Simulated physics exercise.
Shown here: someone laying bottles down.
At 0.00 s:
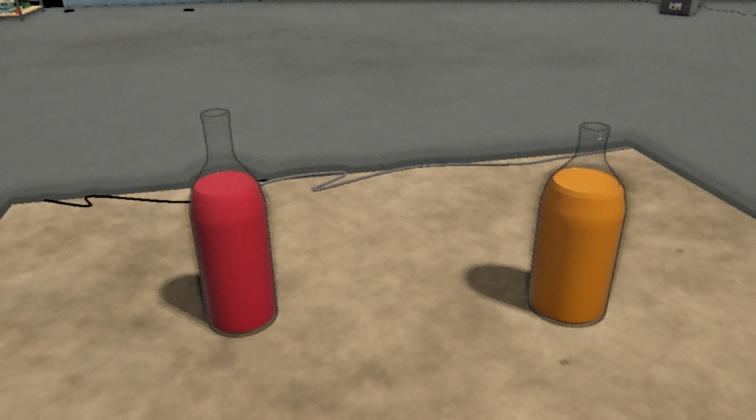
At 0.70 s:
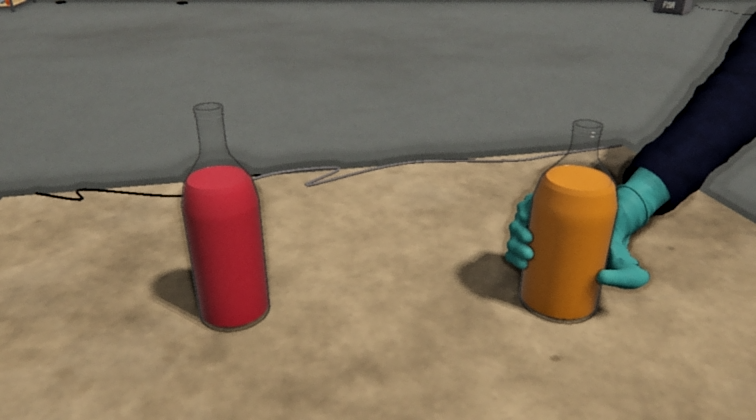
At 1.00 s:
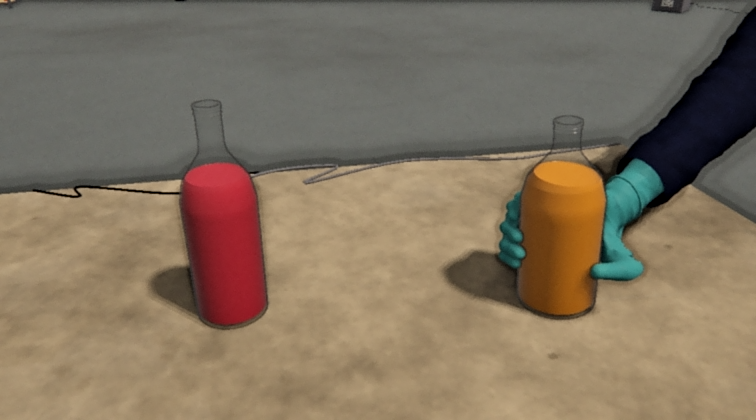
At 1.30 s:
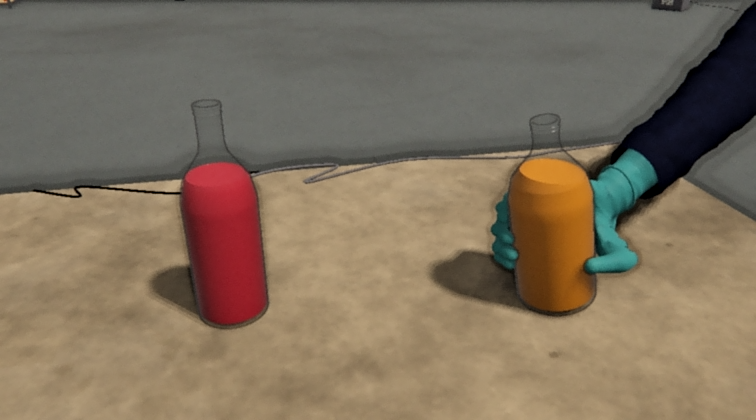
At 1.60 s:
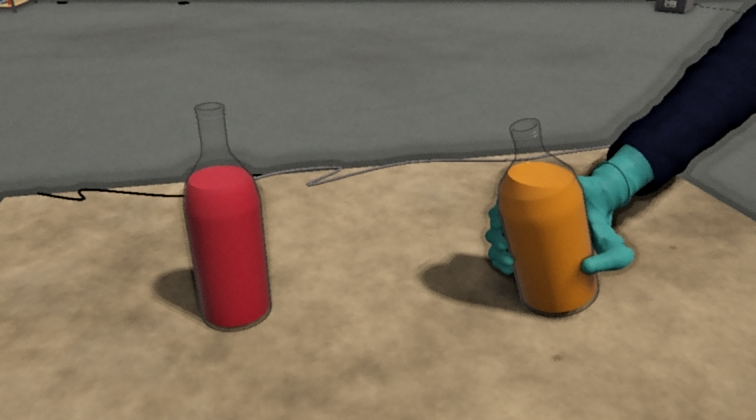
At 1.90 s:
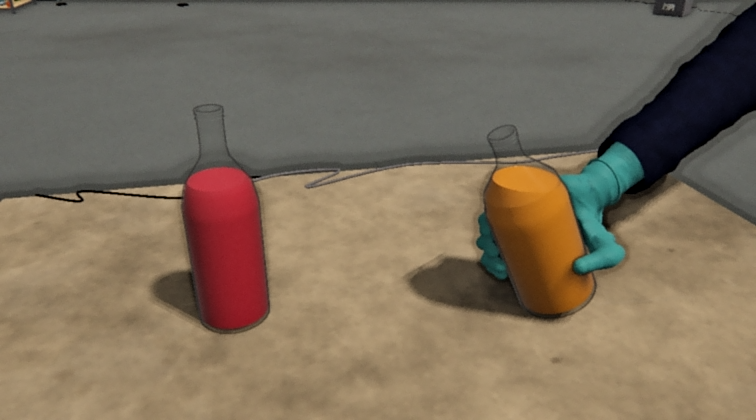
On a mottled tan surface, a gloved hand grips the orange bottle and tilts it left.
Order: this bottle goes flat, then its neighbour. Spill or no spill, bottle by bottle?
Left bottle: Spill, right bottle: Spill.
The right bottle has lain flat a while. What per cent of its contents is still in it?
Roughly 35 per cent.
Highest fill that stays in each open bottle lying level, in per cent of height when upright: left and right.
About 24 and 26 per cent.
After 2.6 s, the right bottle is nearly down; right bottle, it is running out of the neck.
After 3.6 s, the right bottle lies flat; right bottle, it is running out of the neck.
After 6.5 s, both lie flat; right bottle, it is running out of the neck; left bottle, it is running out of the neck.
